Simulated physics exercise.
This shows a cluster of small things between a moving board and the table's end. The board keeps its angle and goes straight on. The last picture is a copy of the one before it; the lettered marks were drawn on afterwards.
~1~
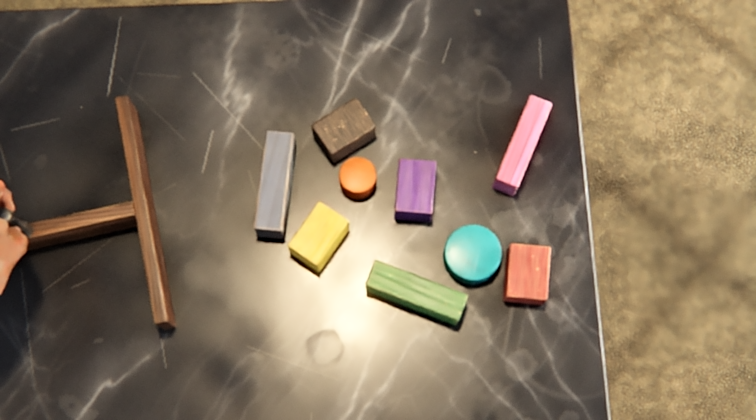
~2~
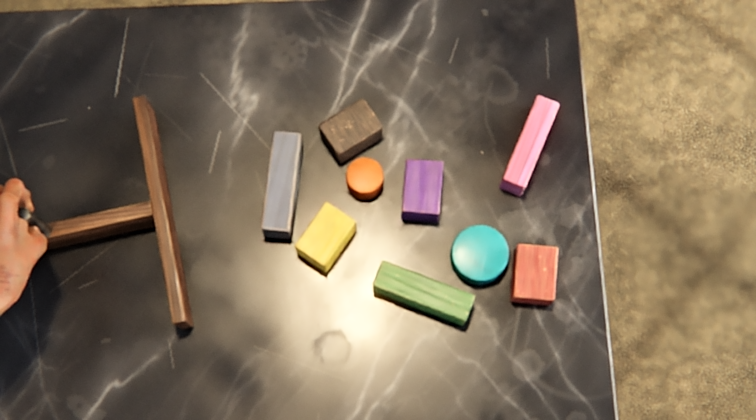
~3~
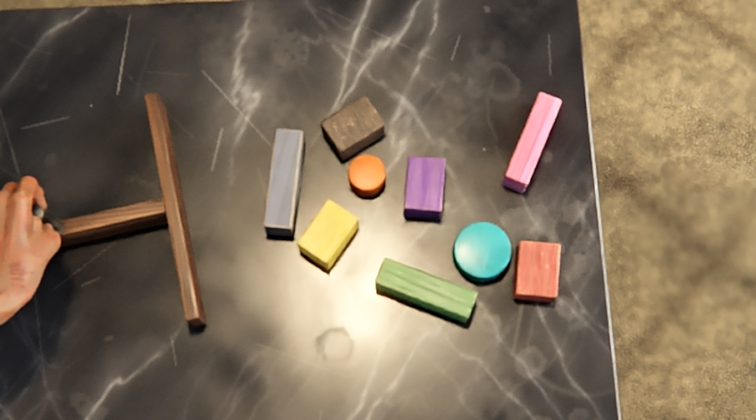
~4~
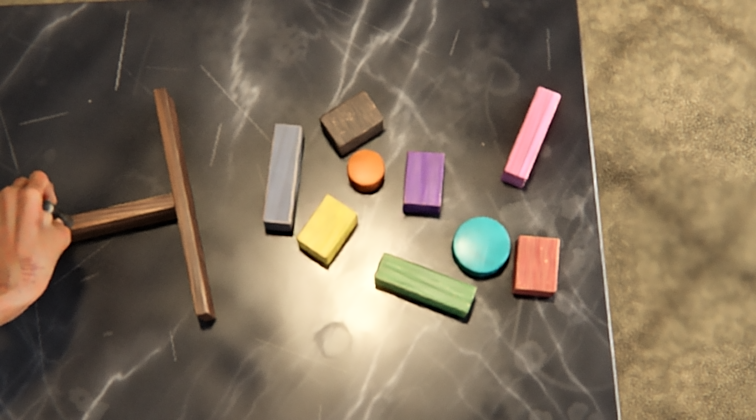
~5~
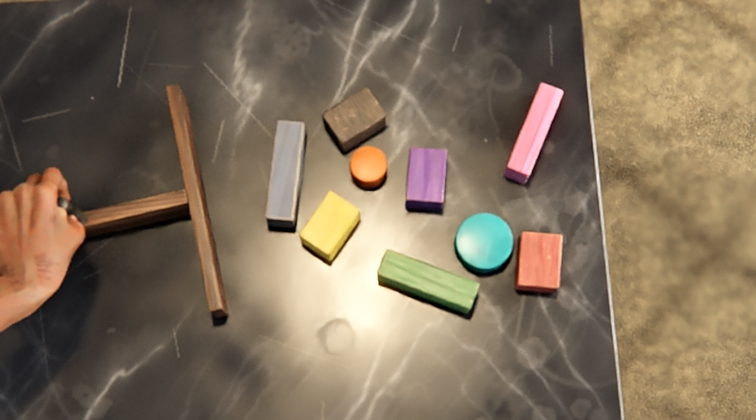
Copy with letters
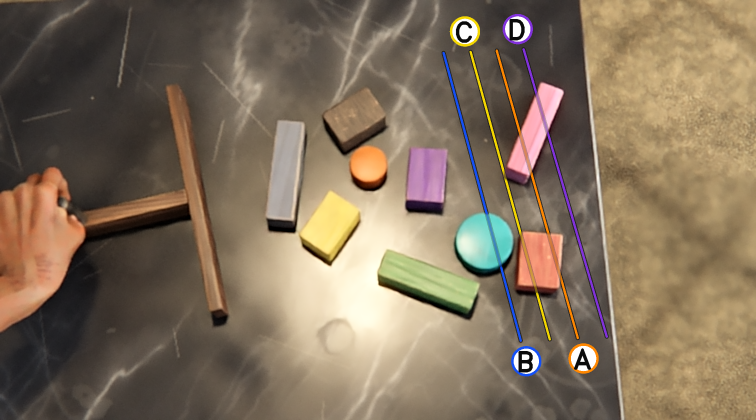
On a dark, marble-patterned tabletop, a hand at the left grips a T-shaped wooden board and slides it steadily to the right. The gap narrows between it and a cluster of colourful blocks, sticks and round tins, which stay in their places on the table, untouched.
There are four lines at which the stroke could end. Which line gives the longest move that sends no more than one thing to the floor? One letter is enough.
The farthest such stop is C.
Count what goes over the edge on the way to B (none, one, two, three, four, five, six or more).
In all, none.
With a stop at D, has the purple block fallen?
By then, yes.
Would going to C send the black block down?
No.
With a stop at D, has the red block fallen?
Yes.
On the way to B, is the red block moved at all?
By then, yes.
On the marked copy, A at (536, 189); B at (481, 192); C at (509, 191); D at (564, 188).
Taking C. A third of the way, board (306, 189); black block (359, 120); yellow block (357, 231).
Two thirds of the way, board (420, 184); red block (556, 272); turquoise tin (511, 253).
When it is over, board (508, 180); pink stick over the edge; red block (610, 296); one fallen.
As for the rest, A drops three; B is within the limit but short; D drops five.
